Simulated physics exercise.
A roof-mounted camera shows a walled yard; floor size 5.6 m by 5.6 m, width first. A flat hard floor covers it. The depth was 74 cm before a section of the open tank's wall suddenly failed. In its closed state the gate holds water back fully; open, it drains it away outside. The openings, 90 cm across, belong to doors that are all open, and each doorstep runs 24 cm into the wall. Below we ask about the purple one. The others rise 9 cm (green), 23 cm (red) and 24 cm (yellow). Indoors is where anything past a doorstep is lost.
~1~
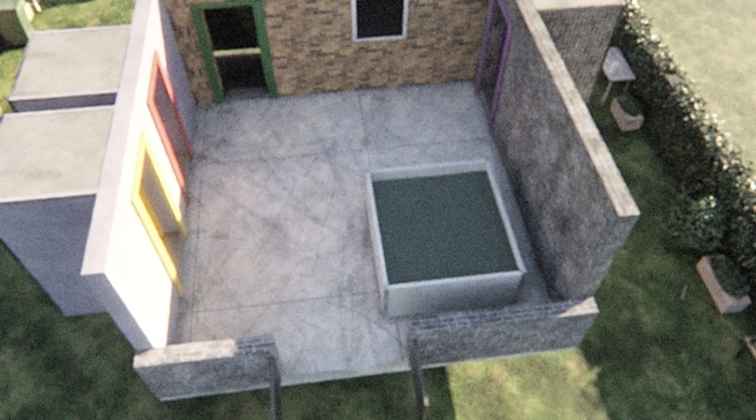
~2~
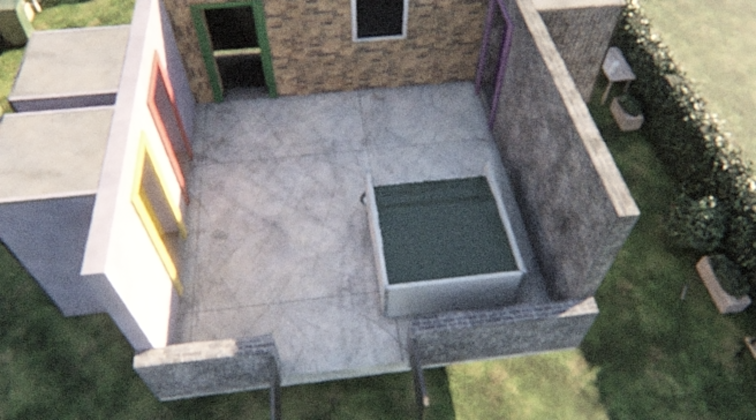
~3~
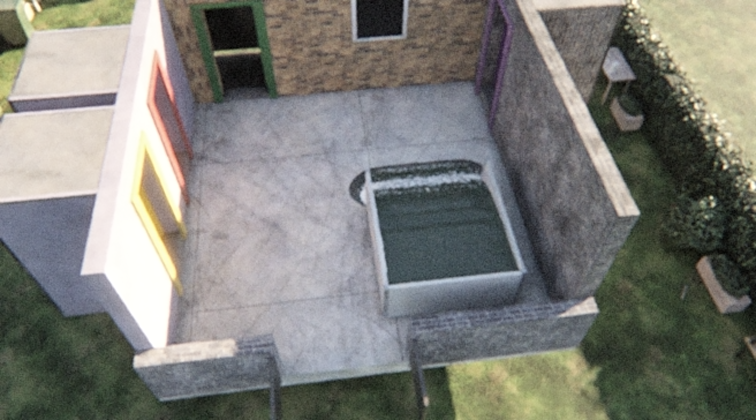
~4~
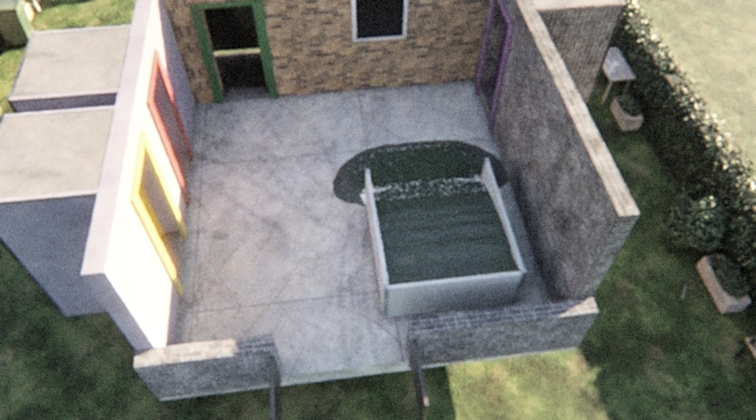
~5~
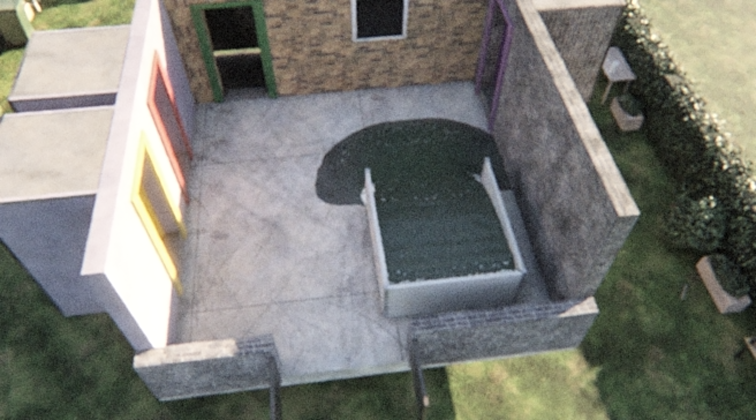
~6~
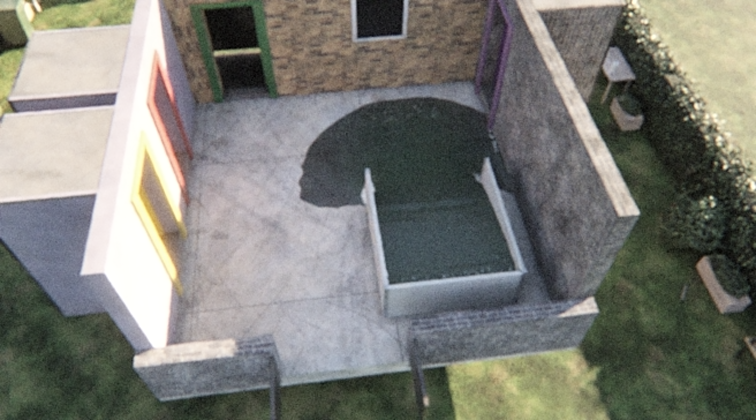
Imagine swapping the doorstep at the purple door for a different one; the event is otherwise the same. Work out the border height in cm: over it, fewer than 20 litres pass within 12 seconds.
Border at about 31 cm.
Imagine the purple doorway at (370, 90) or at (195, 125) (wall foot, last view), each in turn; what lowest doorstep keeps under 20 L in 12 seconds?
In turn: About 33 cm, about 27 cm.
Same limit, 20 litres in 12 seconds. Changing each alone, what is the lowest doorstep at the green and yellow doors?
Close to 16 cm (green) and close to 7.5 cm (yellow).
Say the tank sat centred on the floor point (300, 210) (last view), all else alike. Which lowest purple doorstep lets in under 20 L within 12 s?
About 24 cm.
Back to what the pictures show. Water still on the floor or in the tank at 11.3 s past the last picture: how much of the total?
Roughly 78 per cent of the water.
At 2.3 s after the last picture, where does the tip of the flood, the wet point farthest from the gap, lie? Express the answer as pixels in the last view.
(196, 104).
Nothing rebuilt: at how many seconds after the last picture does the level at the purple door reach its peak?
Around 1.8 seconds.
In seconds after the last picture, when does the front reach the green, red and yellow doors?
Green = 1.0 s, red = 2.2 s, yellow = 2.8 s.
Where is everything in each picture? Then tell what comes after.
In the first frame, the open tank at (440, 222) is whole and still, 74 cm deep; the purple door at (492, 70) is dry.
In the second frame, water pours out on the far side and has run 0.2 m, to a hidden place; about 9 cm deep outside, 74 cm at the back.
In the third frame, water pours out on the far side and has run 0.7 m, to a hidden place; about 13 cm deep outside, 74 cm at the back.
In the fourth frame, the front is at (380, 149), 1.3 m from the gap on the far side; 3.0 m2 of floor is wet, 73 cm left at the back.
In the fifth frame, water pours out on the far side and has run 1.9 m, to (382, 126); about 8 cm deep outside, 65 cm at the back.
In the sixth frame, water pours out on the far side and has run 2.5 m, to (378, 105); about 7 cm deep outside, 63 cm at the back; the purple door at (492, 70), 2.6 m from the gap, is still 0.2 m from the nearest water.
Then, 0.7 s after the last picture water covers 40 % of the floor, deepest (49 cm) near (465, 81); 16 cm at the purple door, 0 litres in over its 25 cm doorstep.
Then, 2.3 s after the last picture water covers 50 % of the floor, deepest (36 cm) near (195, 110); 30 cm at the purple door, 40 litres in over its 25 cm doorstep.
Then, 11.3 s after the last picture water covers 100 % of the floor, deepest (13 cm) near (473, 81); 11 cm at the purple door, 47 litres in over its 25 cm doorstep.
At the purple door as built, the water peaked near 37 cm, 1.7 s after the last picture.
With a doorstep of 25 cm, 48 litres would have come in within the 12 s; with 33.5 cm, 13 litres. So under 20 litres takes about 31 cm.
